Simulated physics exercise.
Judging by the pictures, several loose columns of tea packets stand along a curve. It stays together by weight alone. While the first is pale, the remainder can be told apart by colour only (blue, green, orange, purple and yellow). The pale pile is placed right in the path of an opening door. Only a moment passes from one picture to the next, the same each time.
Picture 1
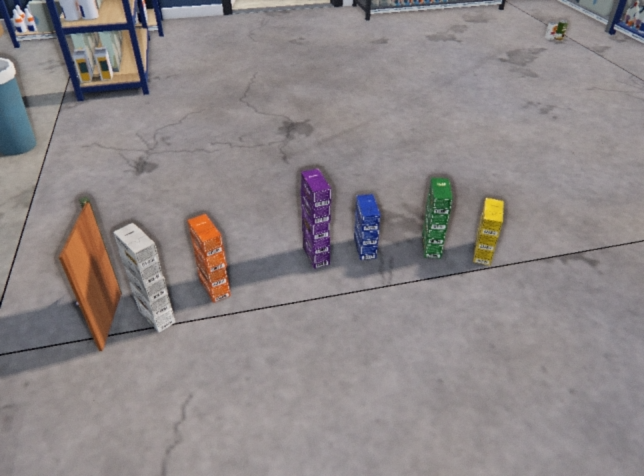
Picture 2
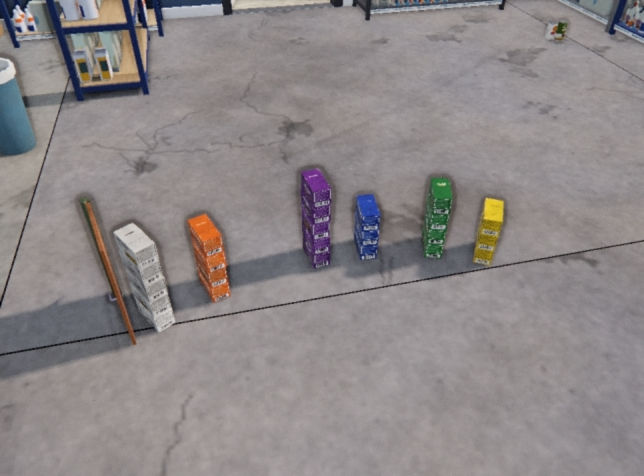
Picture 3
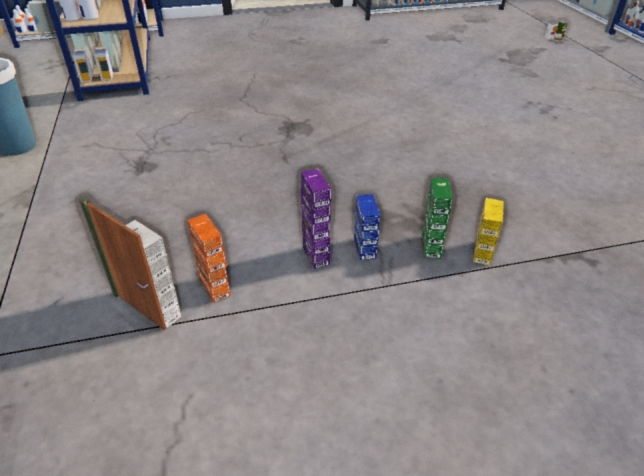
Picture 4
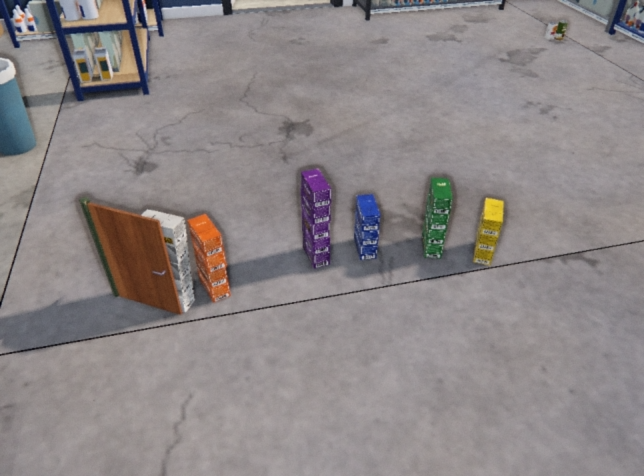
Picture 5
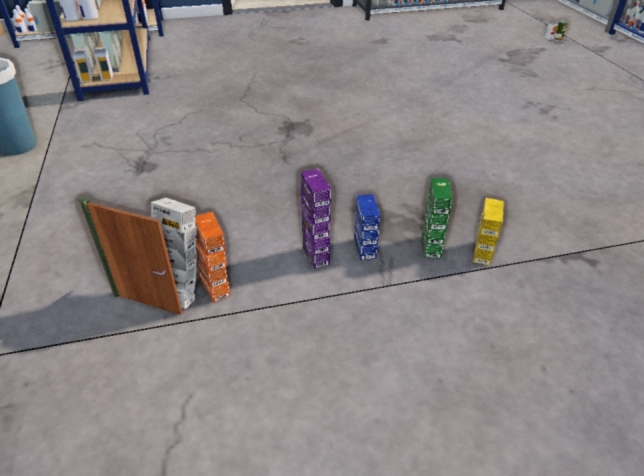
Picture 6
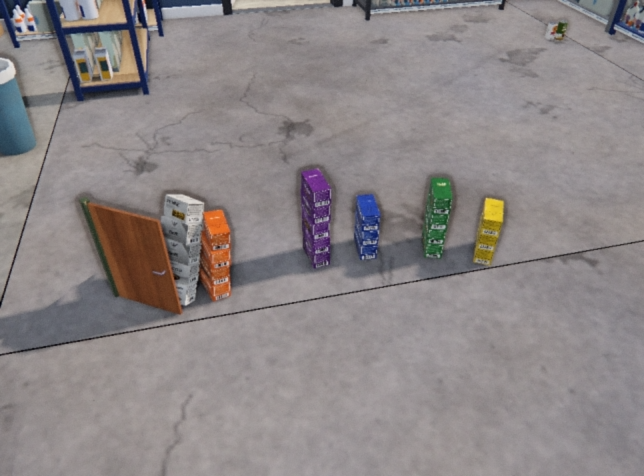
A brown door swung around on the concrete floor and pushed into the white stack beside it, which shifted right and leaned against the orange stack, nudging it slightly, while the other colored stacks stayed still.
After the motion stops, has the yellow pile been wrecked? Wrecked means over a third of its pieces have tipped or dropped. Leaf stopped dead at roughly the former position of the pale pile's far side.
No, it stays mostly up.
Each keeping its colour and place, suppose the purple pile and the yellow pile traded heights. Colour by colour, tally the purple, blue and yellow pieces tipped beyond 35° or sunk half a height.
It works out to purple 0, then blue 0, then yellow 0.
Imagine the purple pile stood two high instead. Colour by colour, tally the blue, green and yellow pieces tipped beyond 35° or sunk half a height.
Counts - blue: 0, green: 0, yellow: 0.
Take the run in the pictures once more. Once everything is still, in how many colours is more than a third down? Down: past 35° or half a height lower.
1.
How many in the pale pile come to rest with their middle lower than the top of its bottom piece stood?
The pale count is 5.
Just after the last frame, 5 of the pale pile down; none of the 3 yellow packets down (0 of 19 in all colours); top yellow packet unmoved; top orange packet tilted clearly.
A moment on, 5 of the pale pile down; none of the 3 yellow packets down (4 of 19 in all colours); top yellow packet unmoved; top orange packet tilted steeply, some two heights lower.
When it is over, 5 of the pale pile down; none of the 3 yellow packets down (4 of 19 in all colours); top yellow packet unmoved; top orange packet on its side. In pixels of the last frame, middles, top yellow packet near (492, 217), top orange packet near (298, 253).
